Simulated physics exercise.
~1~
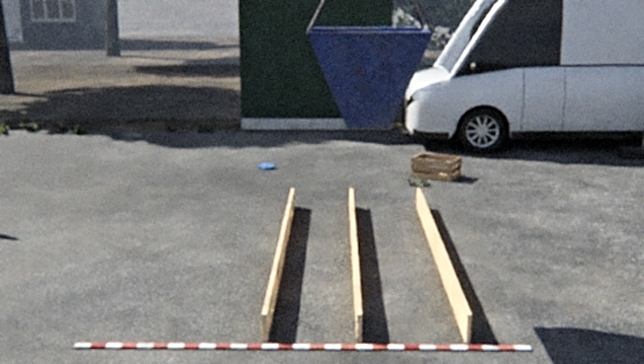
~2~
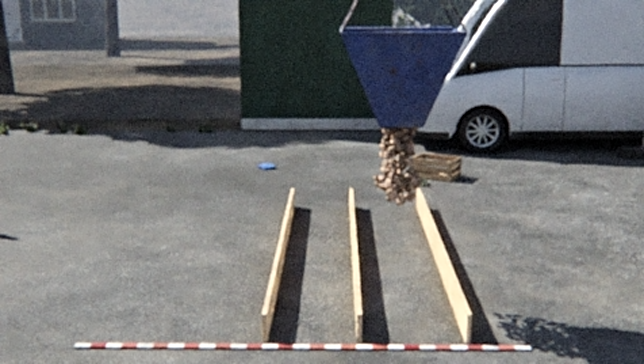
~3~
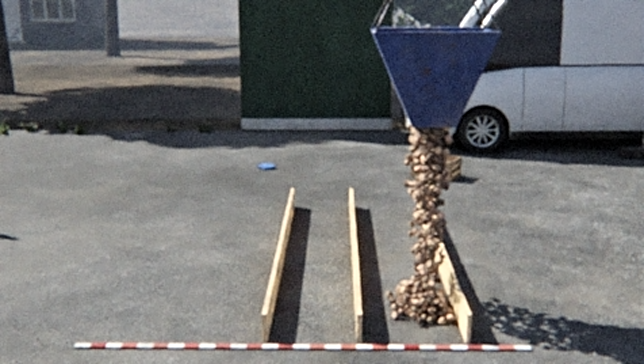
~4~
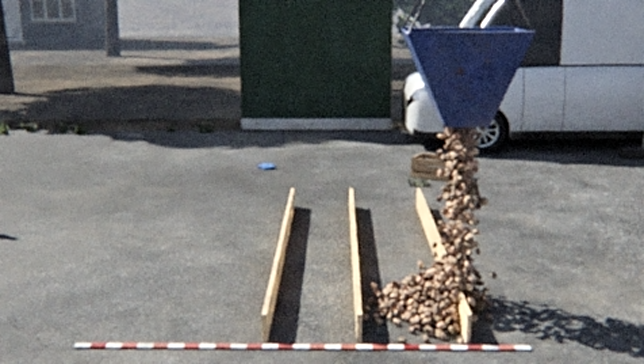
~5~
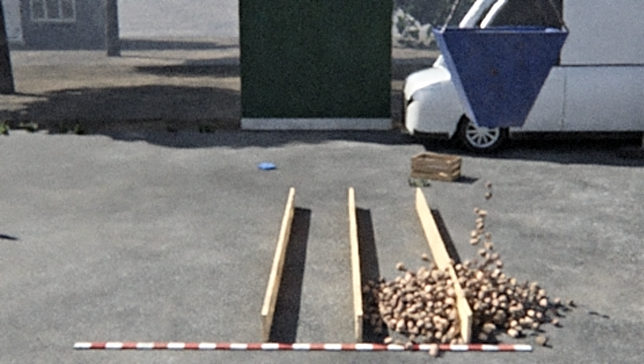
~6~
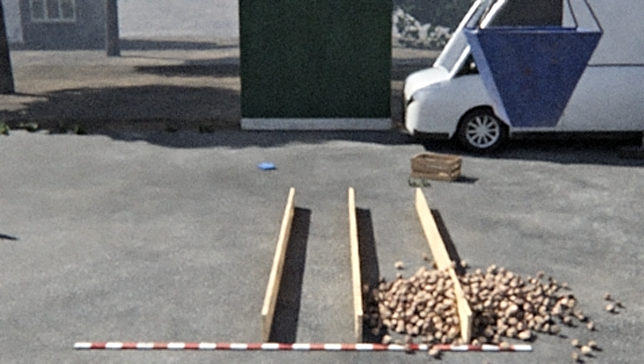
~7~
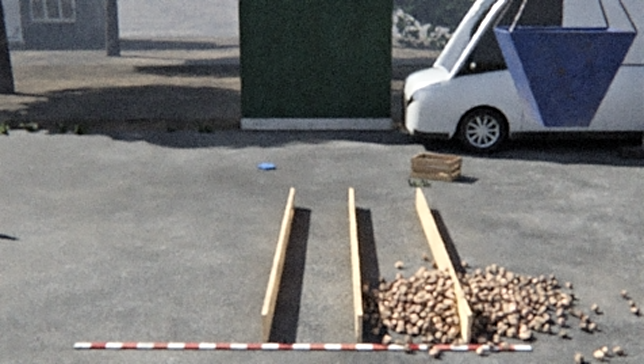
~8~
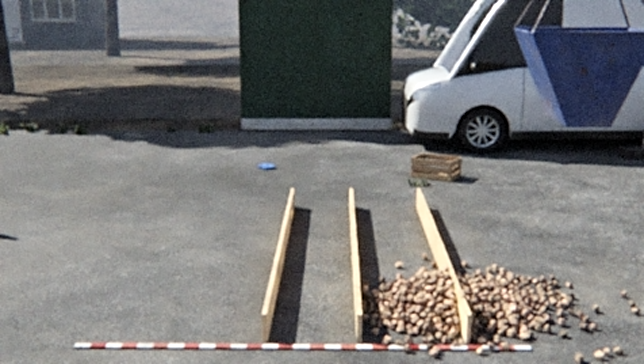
On a paved yard with a green panel and a white van behind it, a blue skip hangs above three upright planks that mark off two bays. The skip moves right, and brown stones begin pouring from its bottom. The stream drops into the right bay, then shifts across the rightmost plank as the skip keeps travelling. The last stones fall beyond that plank, and the emptied skip carries on in front of the van. The stones end heaped on both sides of the right plank, a few scattered farther right, while the left bay stays empty.
